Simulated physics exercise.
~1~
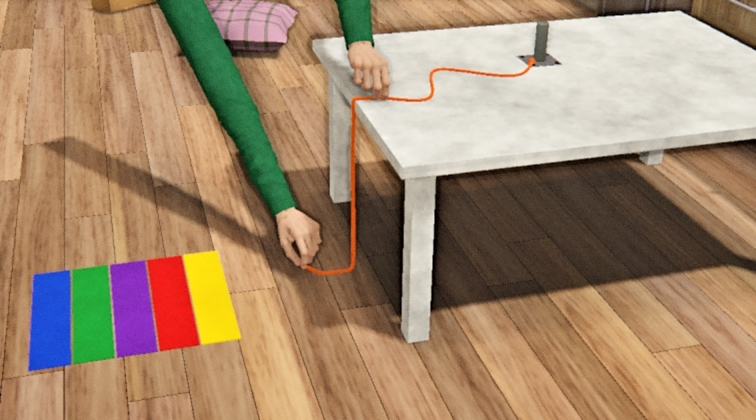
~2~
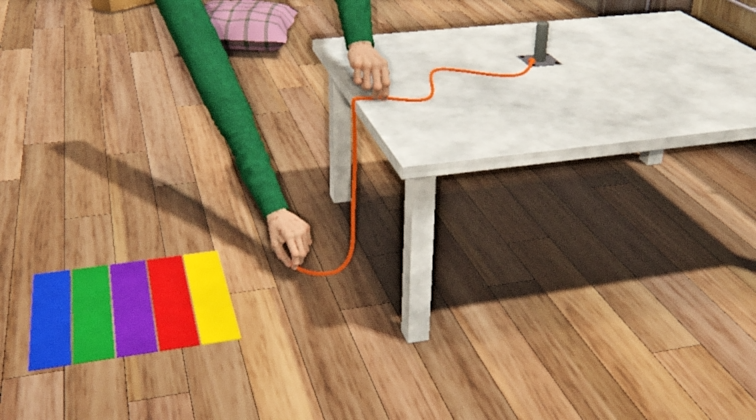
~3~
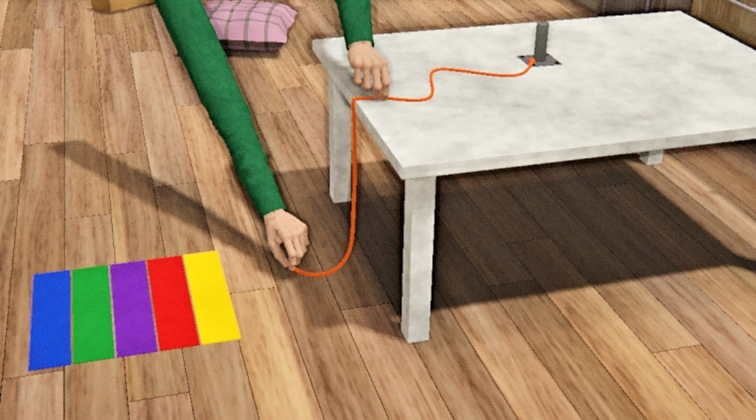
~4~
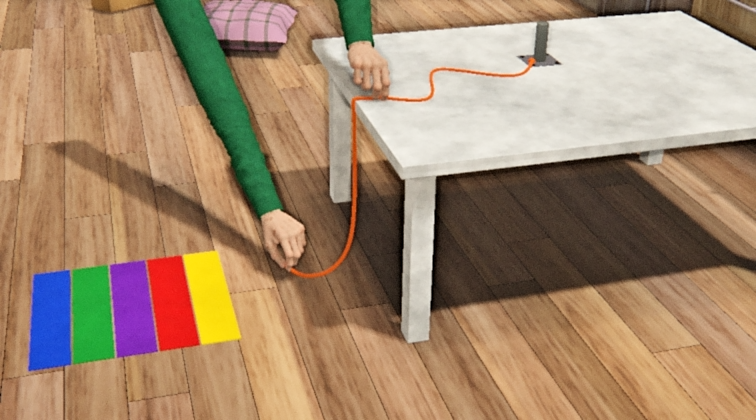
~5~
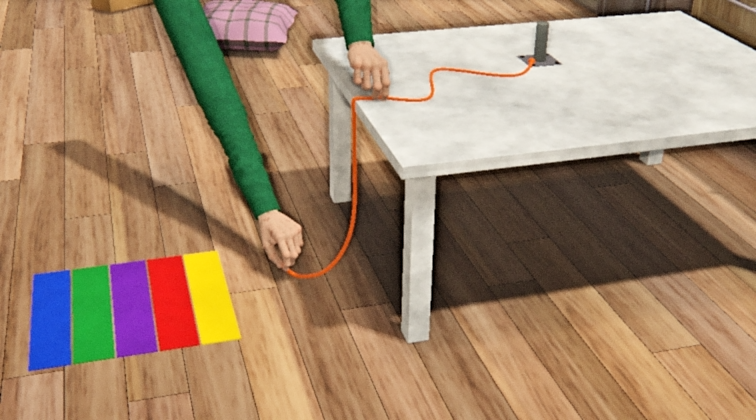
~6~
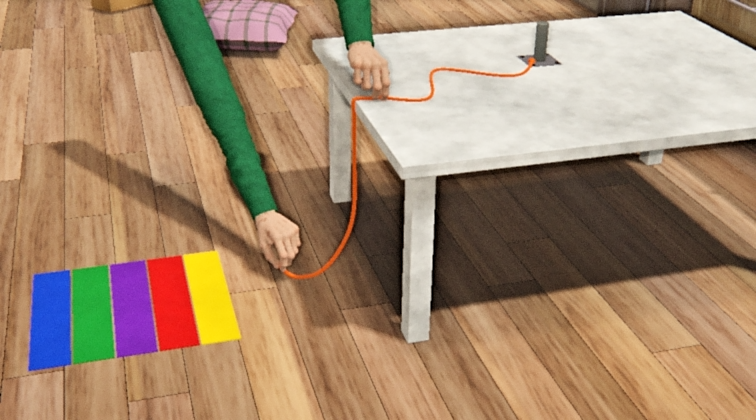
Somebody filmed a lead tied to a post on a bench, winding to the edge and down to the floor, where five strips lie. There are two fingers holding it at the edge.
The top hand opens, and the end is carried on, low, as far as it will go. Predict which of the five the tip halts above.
I expect it over the green strip.
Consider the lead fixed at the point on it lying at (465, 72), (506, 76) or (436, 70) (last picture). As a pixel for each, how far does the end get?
Approximately at (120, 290), at (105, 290) and at (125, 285), in that order.
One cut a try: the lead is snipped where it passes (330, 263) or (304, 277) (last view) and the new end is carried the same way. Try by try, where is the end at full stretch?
In turn, around (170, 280) and around (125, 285).
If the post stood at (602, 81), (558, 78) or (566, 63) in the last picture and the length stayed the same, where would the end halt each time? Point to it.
One per try, in order: (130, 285), (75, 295), (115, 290).
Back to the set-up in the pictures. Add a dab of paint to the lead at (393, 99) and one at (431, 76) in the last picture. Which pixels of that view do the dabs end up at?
They end up at (321, 124) and (405, 84).
Soon after, end near (174, 281); over red.
Then, end near (118, 289); over purple.
At full stretch, end near (86, 293); over green. Over green.
